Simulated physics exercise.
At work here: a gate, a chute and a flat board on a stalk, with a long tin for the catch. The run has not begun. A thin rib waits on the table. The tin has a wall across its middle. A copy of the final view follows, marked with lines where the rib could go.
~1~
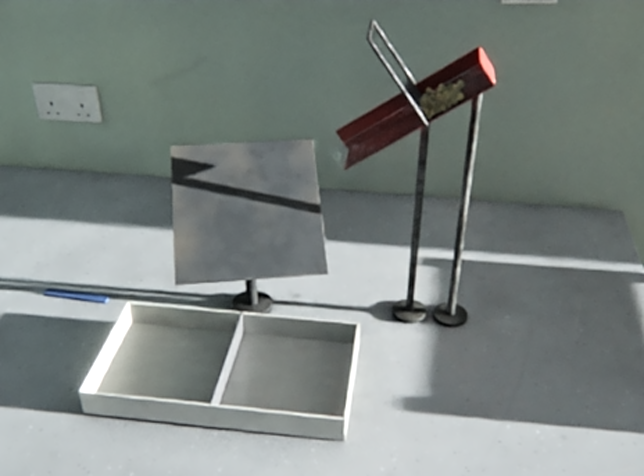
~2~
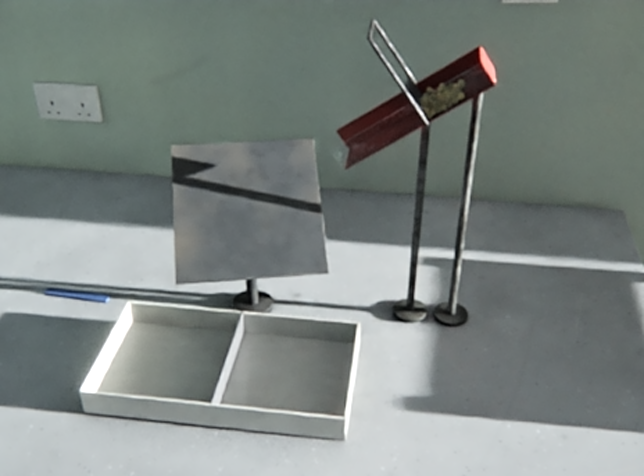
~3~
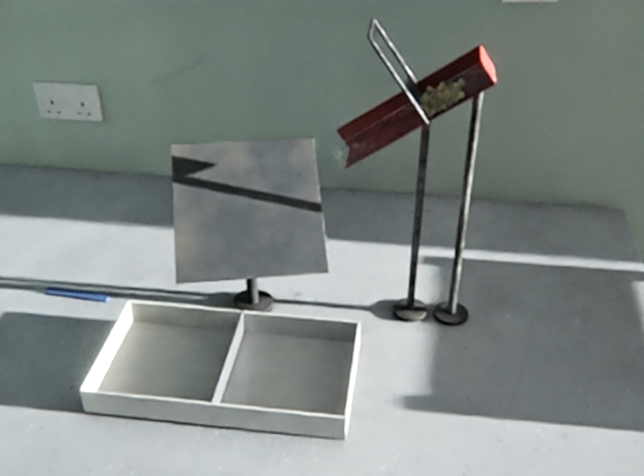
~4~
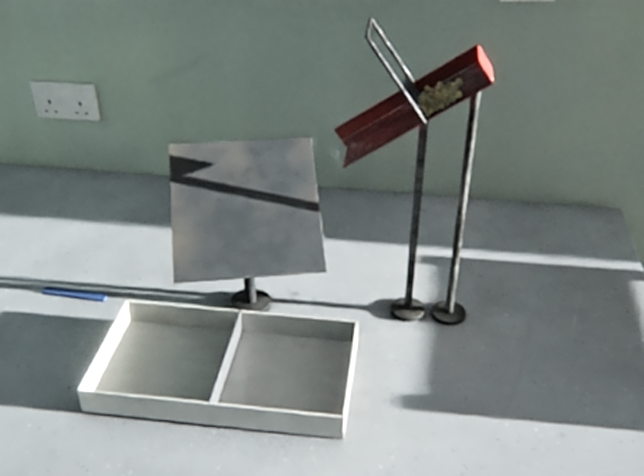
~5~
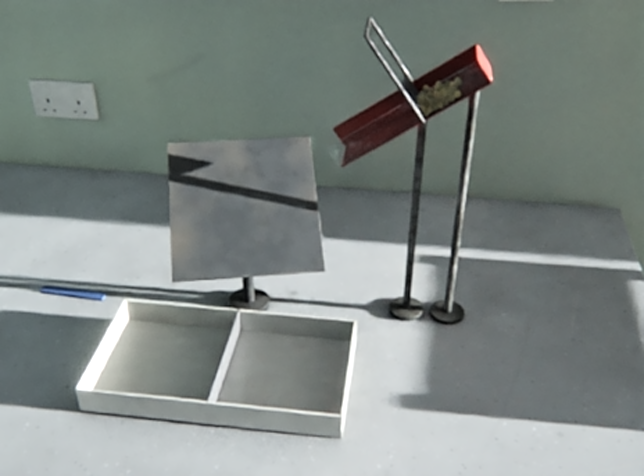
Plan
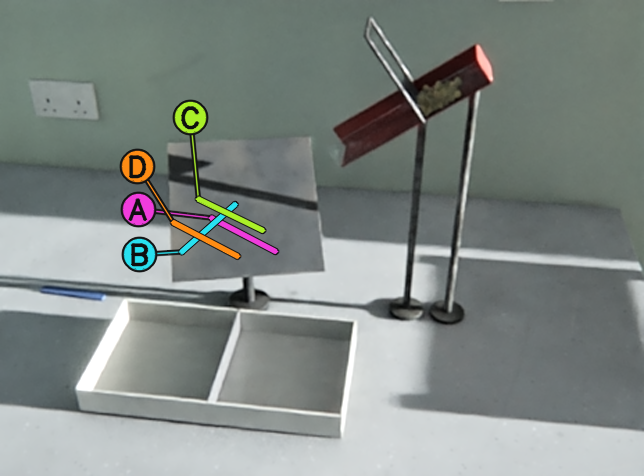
Red chute holding pale pellets behind a wire gate, standing motionless beside a tilted grey board and a white divided tray.
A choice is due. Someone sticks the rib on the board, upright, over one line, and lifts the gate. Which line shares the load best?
Line B does it best.
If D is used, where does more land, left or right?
Right.
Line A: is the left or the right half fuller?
The right half.
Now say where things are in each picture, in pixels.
In the first picture, load behind the gate (439, 97), soya beans; lip of the chute (347, 160), sloping fairly steeply.
In the second picture, middle of the board (248, 207), tilted fairly steeply; middle of its low edge (253, 278); of its high edge (243, 142).
In the third picture, front corners of the tin (81, 390) and (346, 417); front end of its middle wall (211, 404); gate still shut (410, 86).
In the fourth picture, middle of the load (438, 95); lip (346, 158).
In the fifth picture, middle of the load (436, 94); lip (344, 157).
On the marked copy, line A from (211, 218) to (275, 251); line B from (235, 204) to (181, 251); line C from (198, 199) to (262, 230); line D from (173, 222) to (237, 256).
For line A, of what is caught, not one piece in the left half, every piece in the right.
For line B, of what is caught, roughly half in the left half, roughly half in the right.
For line C, of what is caught, about a tenth in the left half, almost all in the right.
For line D, of what is caught, roughly a quarter in the left half, the larger part in the right.
